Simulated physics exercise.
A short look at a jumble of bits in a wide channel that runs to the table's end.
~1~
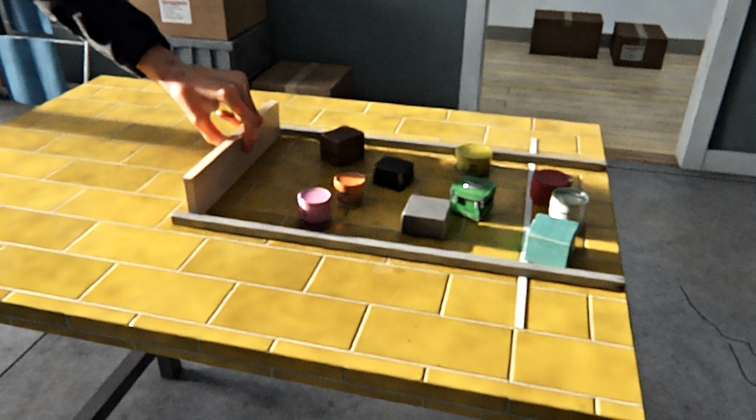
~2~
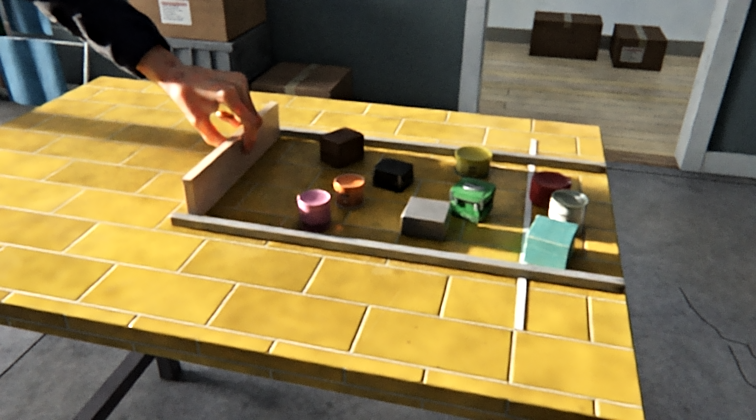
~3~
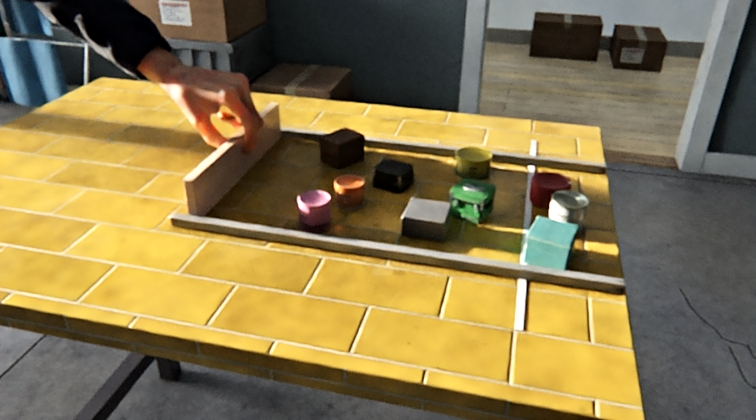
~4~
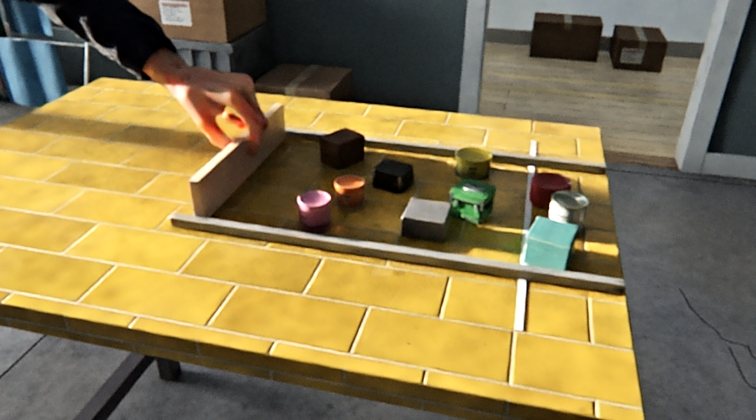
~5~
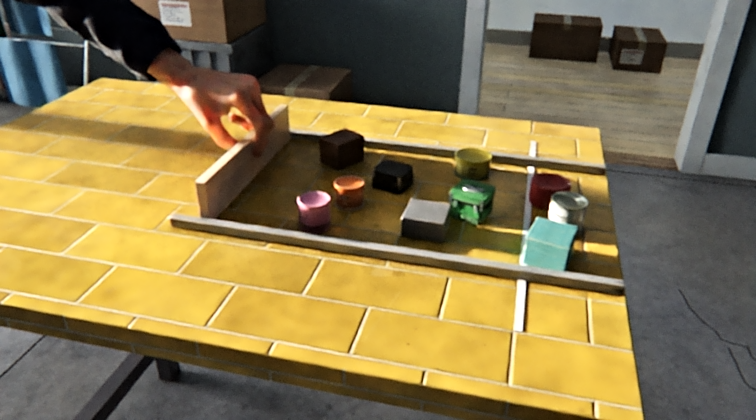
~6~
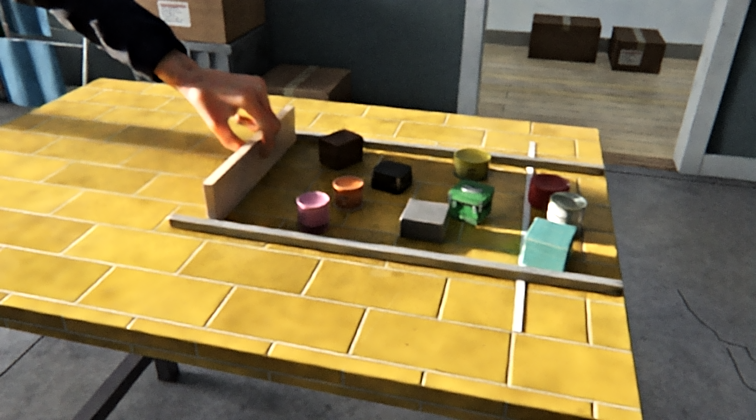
A hand held a wooden board upright at the left end of a channel on a yellow tiled table and slid it slightly right, while the small pots and blocks inside stayed still.
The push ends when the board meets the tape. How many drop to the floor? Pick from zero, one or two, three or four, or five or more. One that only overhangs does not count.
Here the number that fall off is zero.
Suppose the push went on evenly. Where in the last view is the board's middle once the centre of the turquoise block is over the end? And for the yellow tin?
For the turquoise block at (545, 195), for the yellow tin at (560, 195).
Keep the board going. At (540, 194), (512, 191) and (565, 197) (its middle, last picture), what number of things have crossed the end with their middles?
Past the end: 0, 0 and 4.
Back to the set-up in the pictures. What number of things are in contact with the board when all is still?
It touches 4.
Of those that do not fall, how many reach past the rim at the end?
1 of them.
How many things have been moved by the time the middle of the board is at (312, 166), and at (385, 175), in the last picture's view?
By then 1, and 4.
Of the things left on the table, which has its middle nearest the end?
The turquoise block.
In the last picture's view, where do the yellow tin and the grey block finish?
First (579, 177), then (562, 240).
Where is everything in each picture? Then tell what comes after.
In the first frame, white tin (568, 211); turquoise block (551, 242); red lid (550, 188); board (239, 153); tape (528, 209).
In the second frame, turquoise block (551, 243); orange pot (350, 192).
In the third frame, red lid (550, 191); green case (473, 200).
In the fourth frame, white tin (567, 214); board (244, 156).
In the fifth frame, turquoise block (550, 245); grey block (426, 220).
In the sixth frame, white tin (566, 215); turquoise block (549, 246); red lid (549, 192); board (257, 159); tape (527, 213).
A little later, none off yet; white tin at rest near (566, 215); turquoise block at rest near (549, 246); red lid at rest near (549, 192).
Next, none off yet; white tin at rest near (566, 215); turquoise block at rest near (553, 247); red lid at rest near (549, 192).
When it is over, the number that fall off is zero.
